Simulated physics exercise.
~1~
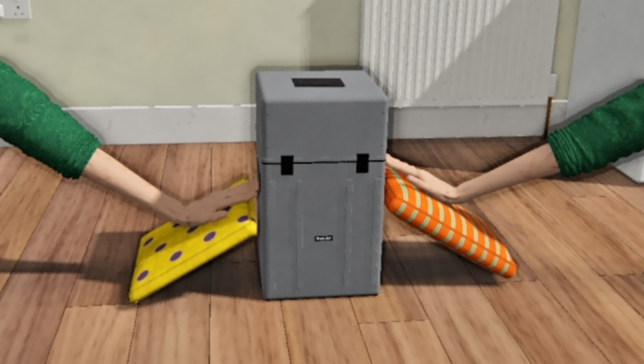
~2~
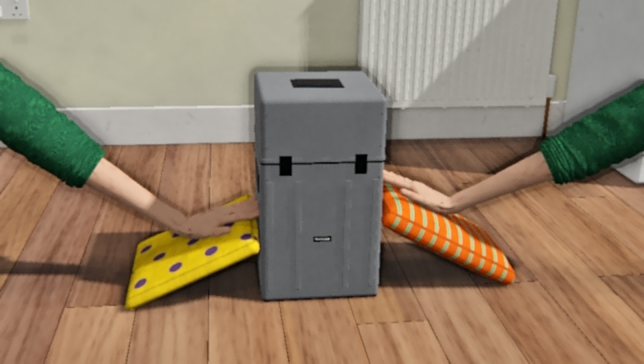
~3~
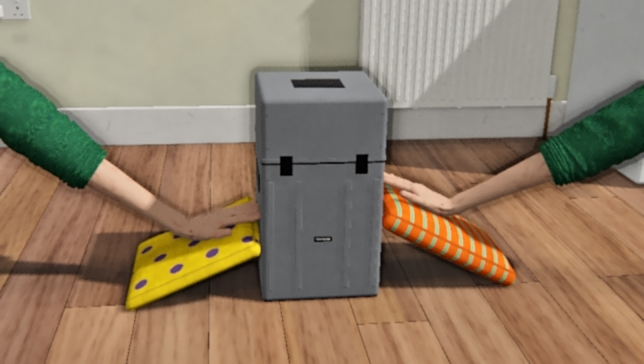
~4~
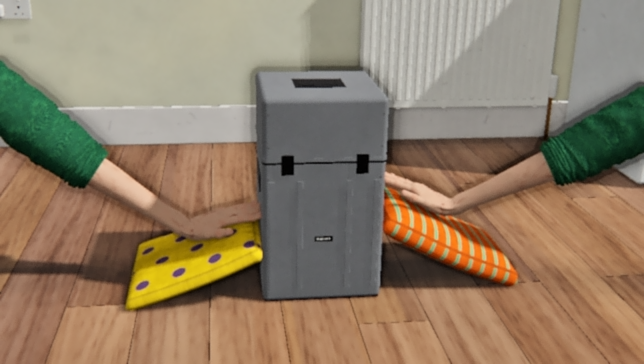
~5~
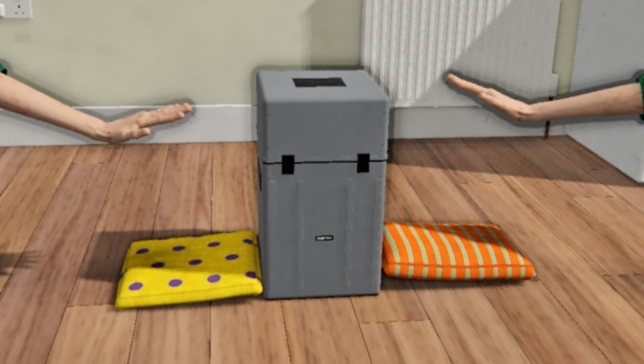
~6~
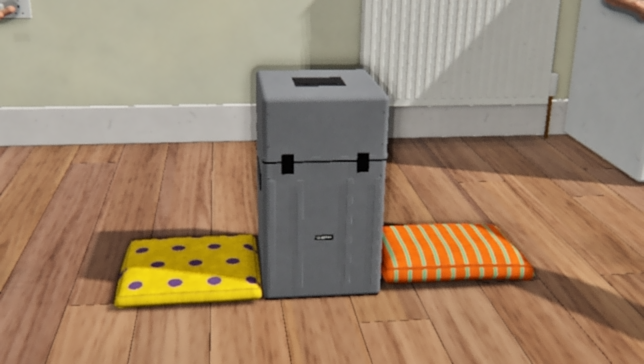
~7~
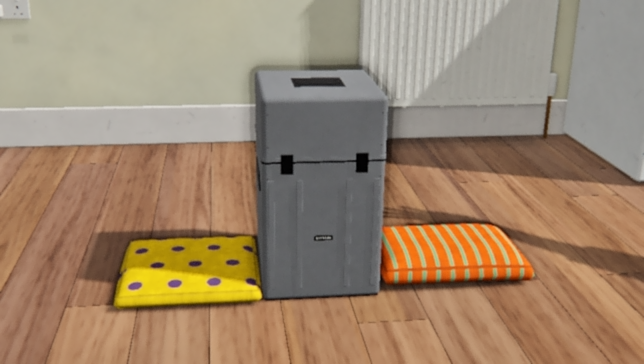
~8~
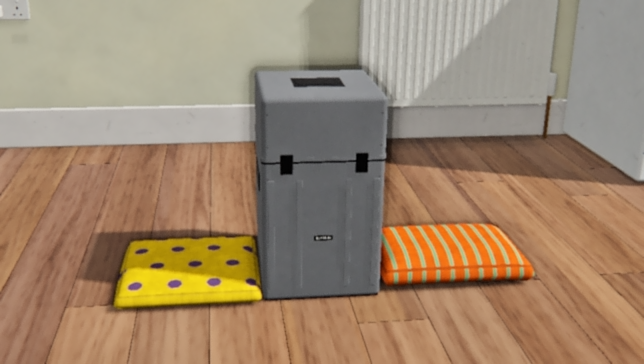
Two hands release a yellow cushion and an orange cushion, which drop flat beside a grey chest.
